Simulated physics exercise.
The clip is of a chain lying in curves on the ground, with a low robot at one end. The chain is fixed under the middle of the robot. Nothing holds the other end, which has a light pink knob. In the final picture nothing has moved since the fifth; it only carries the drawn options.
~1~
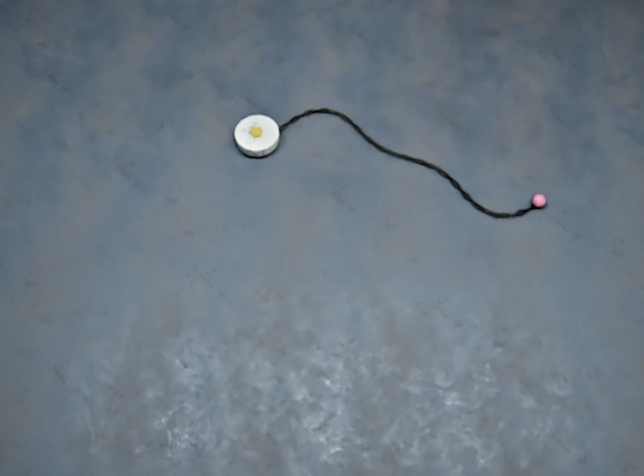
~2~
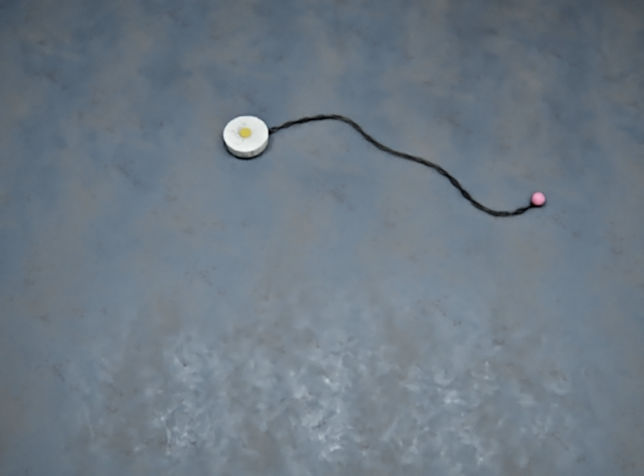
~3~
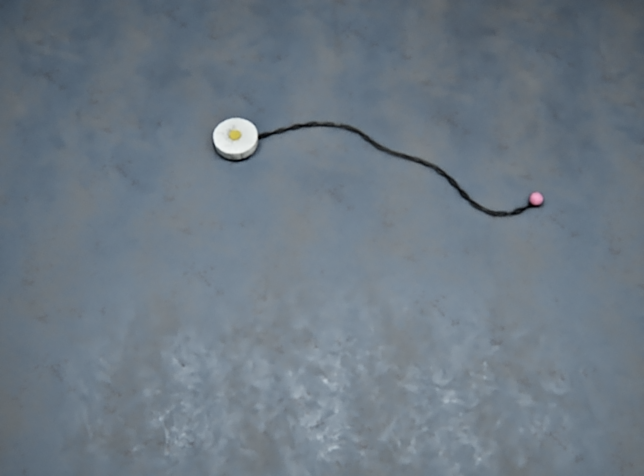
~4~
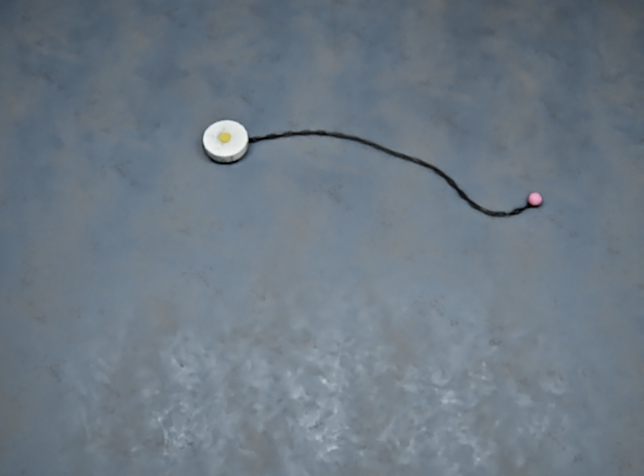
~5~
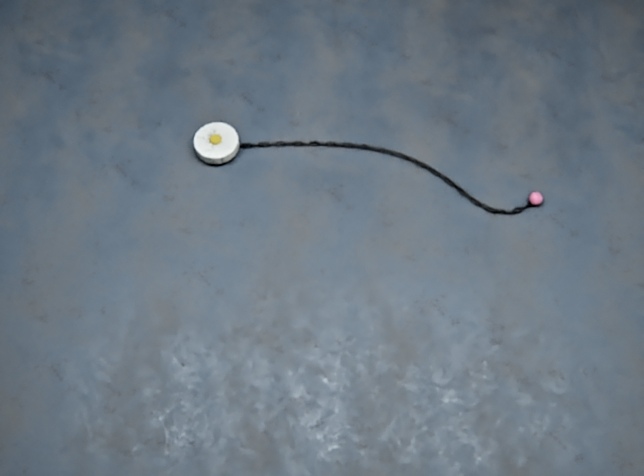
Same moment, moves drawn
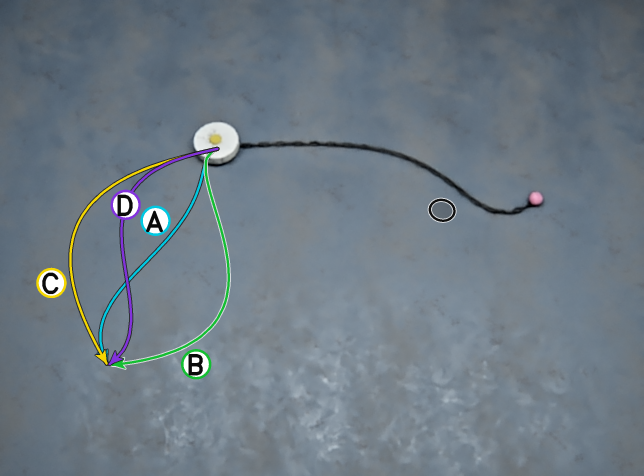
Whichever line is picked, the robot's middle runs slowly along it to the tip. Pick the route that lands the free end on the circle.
It should follow B.
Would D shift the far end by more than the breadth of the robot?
Yes.
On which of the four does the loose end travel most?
C.
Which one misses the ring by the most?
Route C.
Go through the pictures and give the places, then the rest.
The first picture shows robot (257, 137); free end (539, 201).
The second picture shows robot (246, 138); free end (538, 199).
The third picture shows robot (236, 140); free end (536, 199).
The fourth picture shows robot (226, 142); free end (535, 199).
The fifth picture shows robot (217, 144); free end (536, 199).
On the copy, A from (218, 149) via (157, 251) to (107, 364); B from (218, 149) via (229, 276) to (112, 365); C from (218, 149) via (80, 220) to (107, 364); D from (218, 149) via (122, 229) to (110, 364); the ring at (442, 210).
On B. First, robot (222, 233), middle of the chain (372, 164), free end (533, 200).
Then, robot (197, 335), middle of the chain (346, 230), free end (512, 201).
Finally, robot (106, 362), middle of the chain (286, 282), free end (441, 206); the free end is on the ring.
By contrast, A leaves the free end at (416, 191); C leaves the free end at (380, 178); D leaves the free end at (408, 181).
